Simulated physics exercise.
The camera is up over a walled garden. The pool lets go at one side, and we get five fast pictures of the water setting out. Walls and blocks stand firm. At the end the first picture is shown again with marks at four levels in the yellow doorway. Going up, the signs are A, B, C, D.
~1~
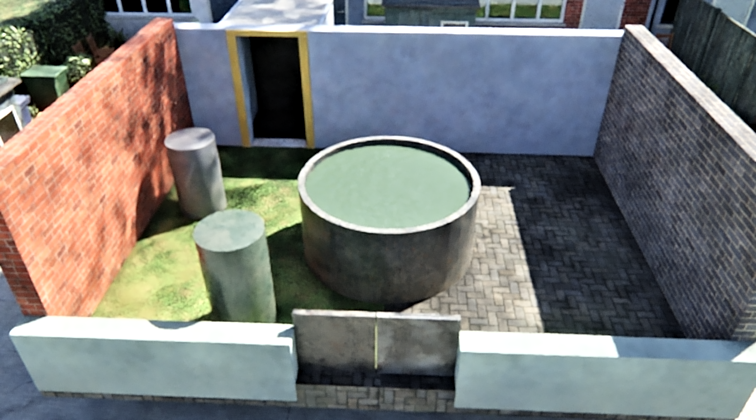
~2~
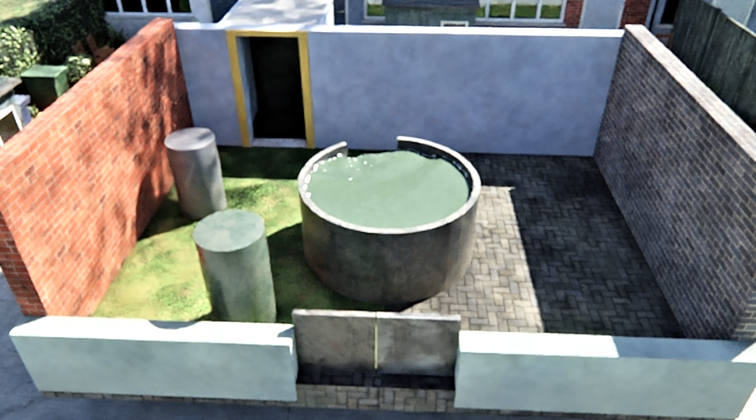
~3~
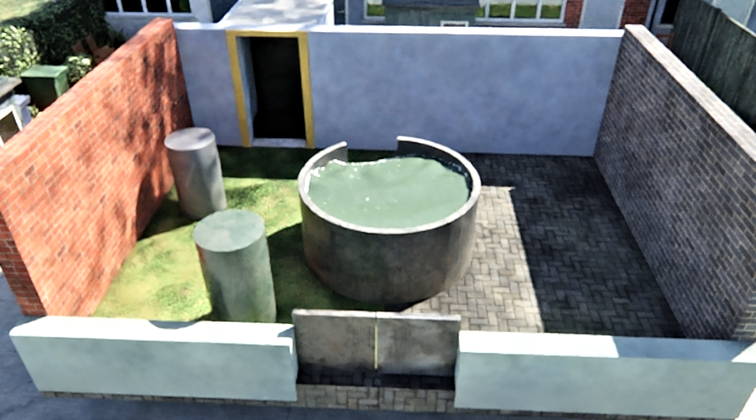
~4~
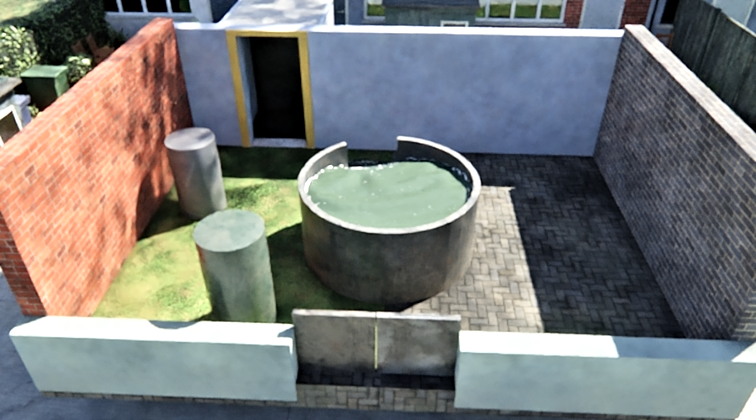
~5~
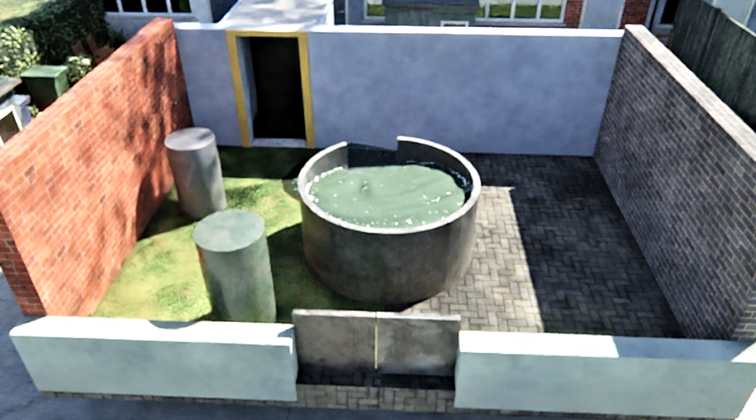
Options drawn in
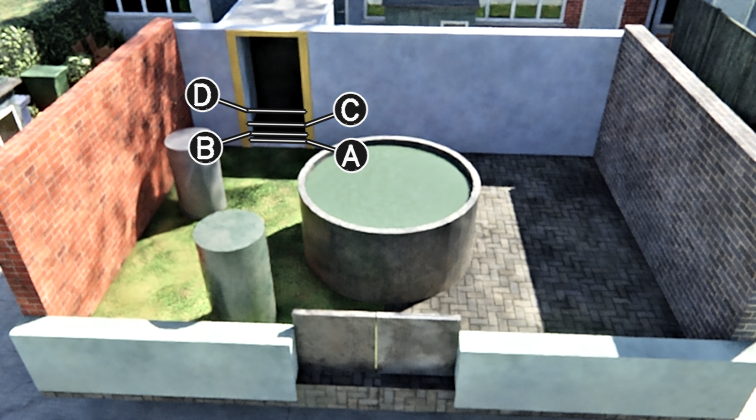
Green water in a round raised pool lay still in a walled yard, then a gap opened in the rim at the back, and the water rippled, foamed and sank lower inside.
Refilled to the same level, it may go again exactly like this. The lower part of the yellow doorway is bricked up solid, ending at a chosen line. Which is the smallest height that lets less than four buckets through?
The limit is B.
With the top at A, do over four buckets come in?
Yes, that goes wrong.
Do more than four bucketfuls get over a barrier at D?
No.
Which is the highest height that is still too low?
Height A.
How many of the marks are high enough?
Three of them.
On the marked copy, A at (278, 140); B at (278, 134); C at (277, 124); D at (275, 111); from the bottom up A, B, C, D.
Choosing A, about 8 bucketfuls get in.
Choosing B, a splash gets over, under a bucket.
Choosing C, nothing gets over.
Choosing D, nothing gets over.
